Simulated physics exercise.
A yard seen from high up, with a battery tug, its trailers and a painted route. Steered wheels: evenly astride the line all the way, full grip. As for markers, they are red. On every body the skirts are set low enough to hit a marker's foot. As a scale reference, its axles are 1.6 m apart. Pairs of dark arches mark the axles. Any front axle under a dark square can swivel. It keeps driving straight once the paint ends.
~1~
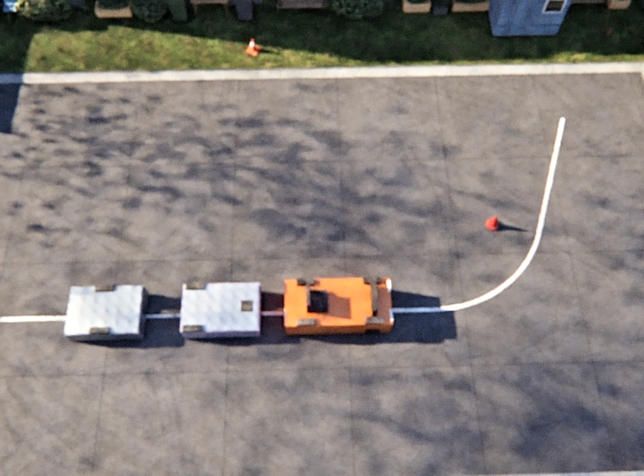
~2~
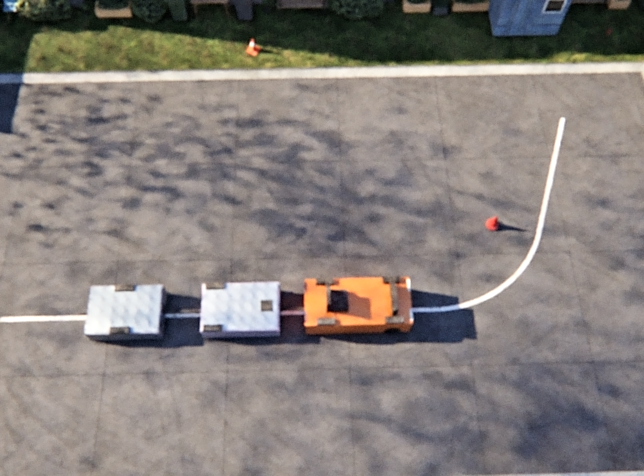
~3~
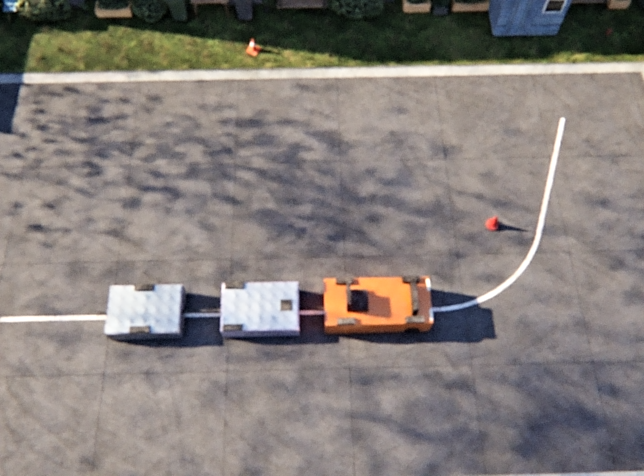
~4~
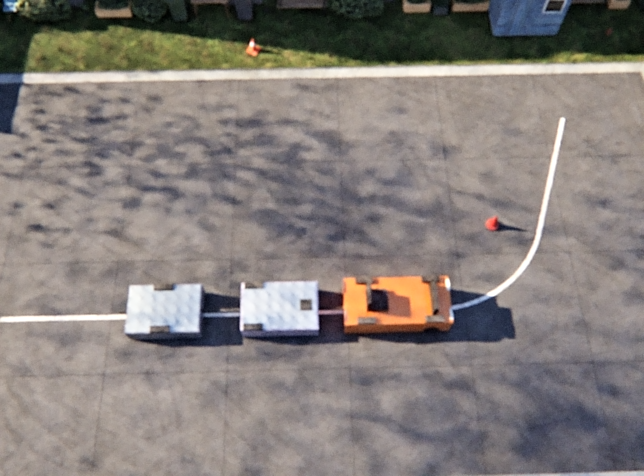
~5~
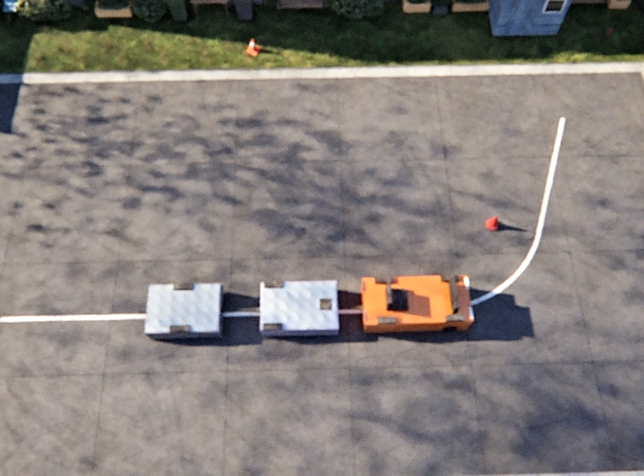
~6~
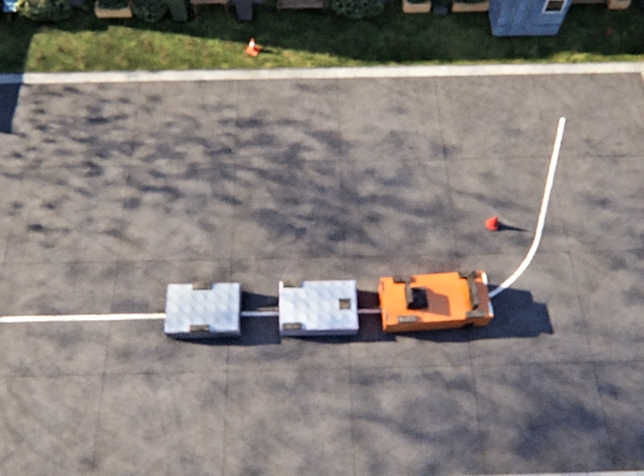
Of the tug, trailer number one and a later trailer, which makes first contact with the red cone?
Contact is made first by the trailer right behind it.
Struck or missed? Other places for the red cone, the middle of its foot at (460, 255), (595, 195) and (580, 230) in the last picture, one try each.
Results in order - collision, no collision, no collision.
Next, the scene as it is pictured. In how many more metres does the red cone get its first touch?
After roughly 6.0 metres.
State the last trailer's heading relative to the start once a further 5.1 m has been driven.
Compared with the start, the last trailer heads some 10° away.
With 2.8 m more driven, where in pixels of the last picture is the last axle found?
Approximate position: (307, 304).
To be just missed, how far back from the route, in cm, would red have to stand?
Red about 40.
3.4 m further on, the last axle is at (329, 303) of the last picture, on the line.
6.0 m further on, the last axle is at (419, 288) of the last picture, 35 cm off the line; the first trailer has hit red.
10.4 m further on, the last axle is at (528, 196) of the last picture, 60 cm off the line.
13.9 m further on, the last axle is at (566, 103) of the last picture, 15 cm off the line; 1 of 1 struck in all.
